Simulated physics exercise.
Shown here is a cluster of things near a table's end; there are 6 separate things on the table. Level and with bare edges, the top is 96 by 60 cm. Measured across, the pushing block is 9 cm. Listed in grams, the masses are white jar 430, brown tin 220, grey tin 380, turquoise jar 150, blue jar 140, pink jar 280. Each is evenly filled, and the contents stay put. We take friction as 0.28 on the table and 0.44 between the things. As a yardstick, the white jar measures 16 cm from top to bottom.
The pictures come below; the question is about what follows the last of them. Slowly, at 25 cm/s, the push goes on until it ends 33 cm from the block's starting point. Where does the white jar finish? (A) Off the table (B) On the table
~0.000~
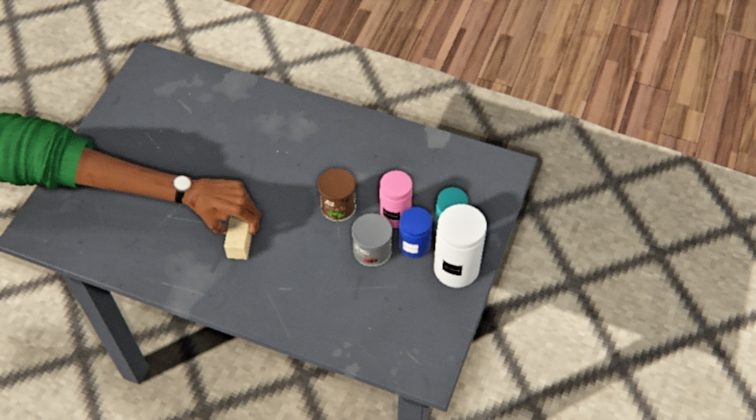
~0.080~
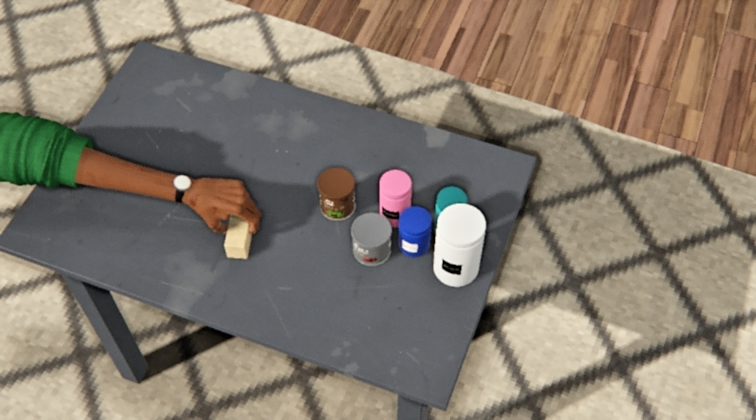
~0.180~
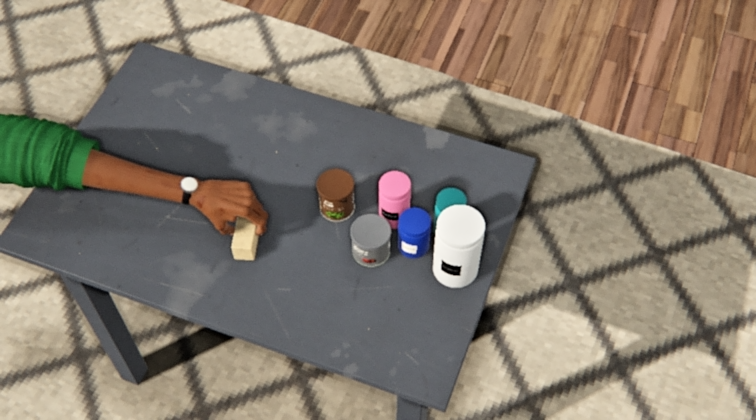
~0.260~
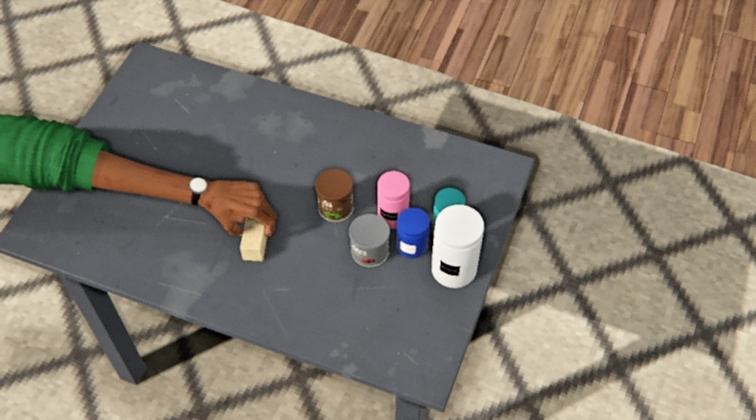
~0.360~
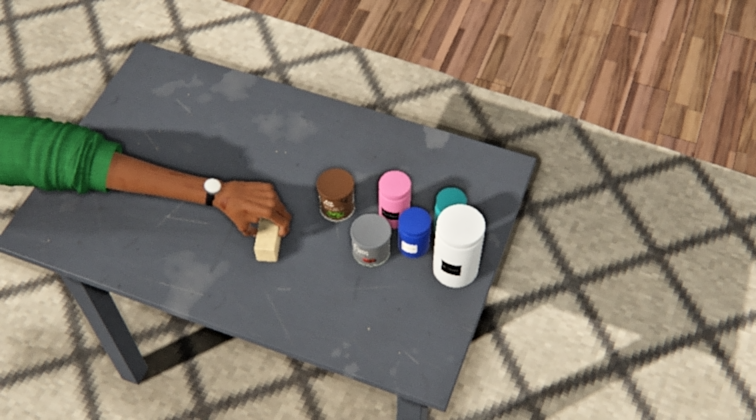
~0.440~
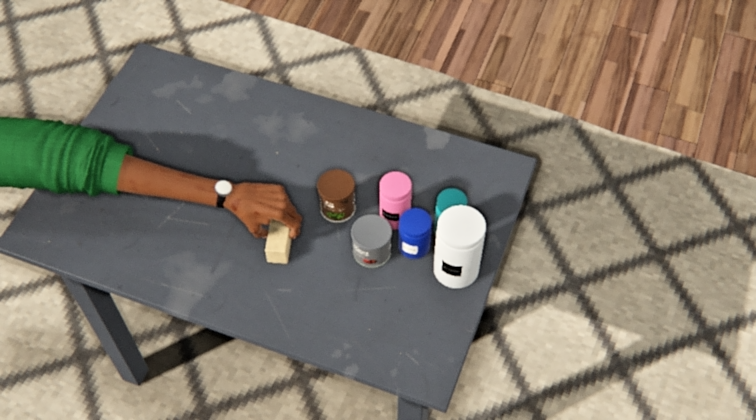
On the table (B).
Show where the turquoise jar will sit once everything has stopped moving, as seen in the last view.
In the last picture it sits around (479, 200).
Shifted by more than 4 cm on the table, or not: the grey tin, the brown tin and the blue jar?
Well, the grey tin winds up somewhere else; the brown tin remains where it was; and the blue jar winds up somewhere else.
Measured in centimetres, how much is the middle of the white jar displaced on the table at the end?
Net distance near 3 cm.
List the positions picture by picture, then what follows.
The first frame shows block slid 0 cm; white jar (459, 247); brown tin (338, 196).
The second frame shows block slid 0 cm; blue jar (415, 232).
The third frame shows block slid 2 cm; pink jar (395, 200); brown tin (336, 196).
The fourth frame shows block slid 4 cm; grey tin (370, 241).
The fifth frame shows block slid 6 cm; blue jar (414, 233); pink jar (395, 200).
The sixth frame shows block slid 8 cm; white jar (459, 248); brown tin (337, 197).
Around 1.14 s, block slid 26 cm; grey tin shifted 5 cm; blue jar shifted 3 cm.
Around 1.34 s, block slid 31 cm; grey tin shifted 10 cm; blue jar shifted 7 cm; turquoise jar shifted 5 cm.
Finally (1.9 s), not toppled but over 4 cm from the start, grey tin, turquoise jar and blue jar; the other 3 still in place (within 4 cm). Final places as that camera would see them, white jar near (476, 252).
